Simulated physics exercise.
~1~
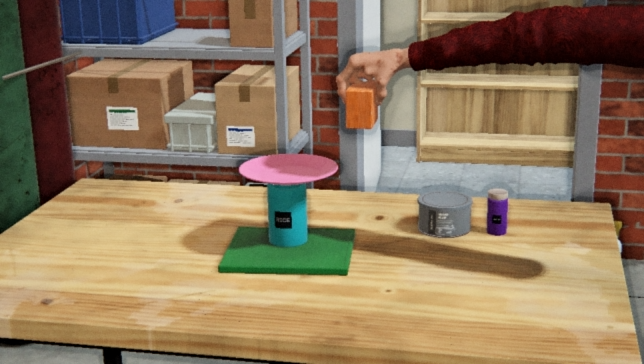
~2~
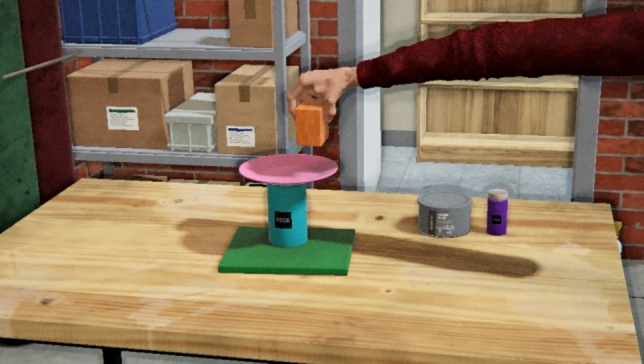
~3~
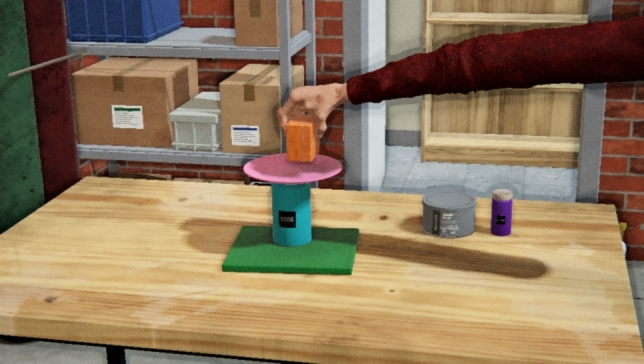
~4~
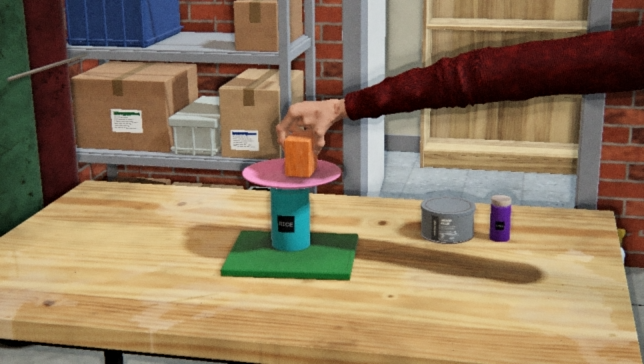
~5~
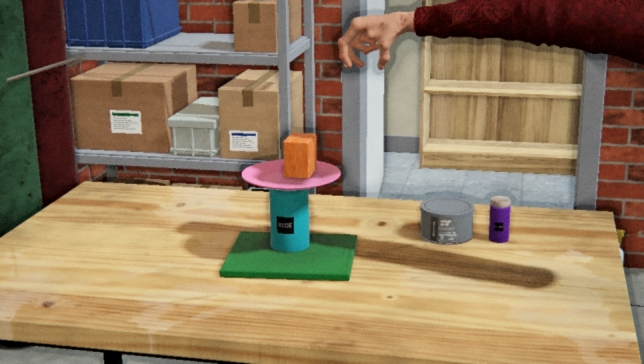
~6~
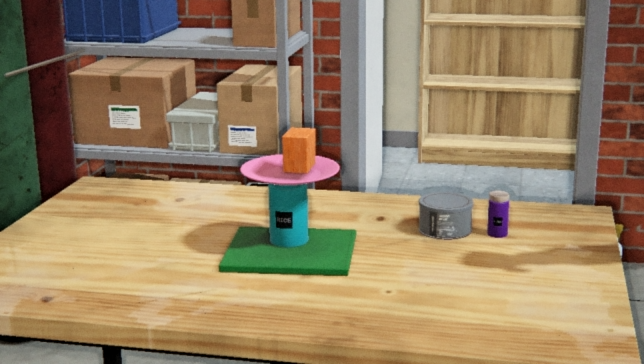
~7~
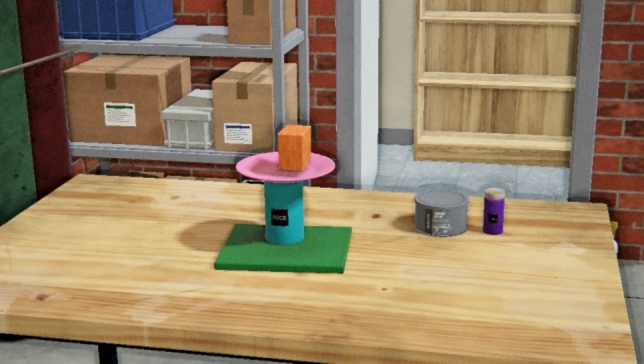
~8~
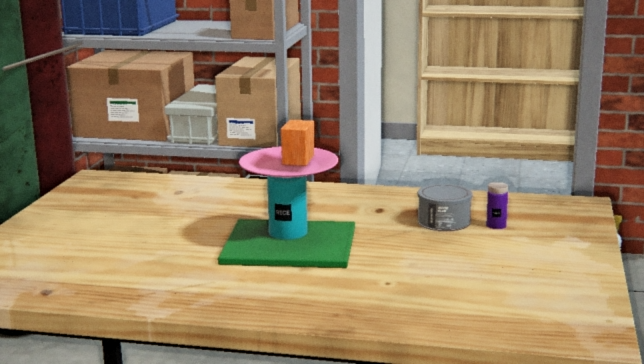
At the start, a hand in a dark red sleeve holds an orange block above a wooden table, where a pink plate sits on a turquoise jar standing on a green tray. A grey tub and a purple shaker stand to the right. The hand carries the block left and then lowers it onto the plate. It lets go, draws back to the right and leaves the view. The block stays upright on top, and the pile is still standing at the end, with the tub and shaker in their places.
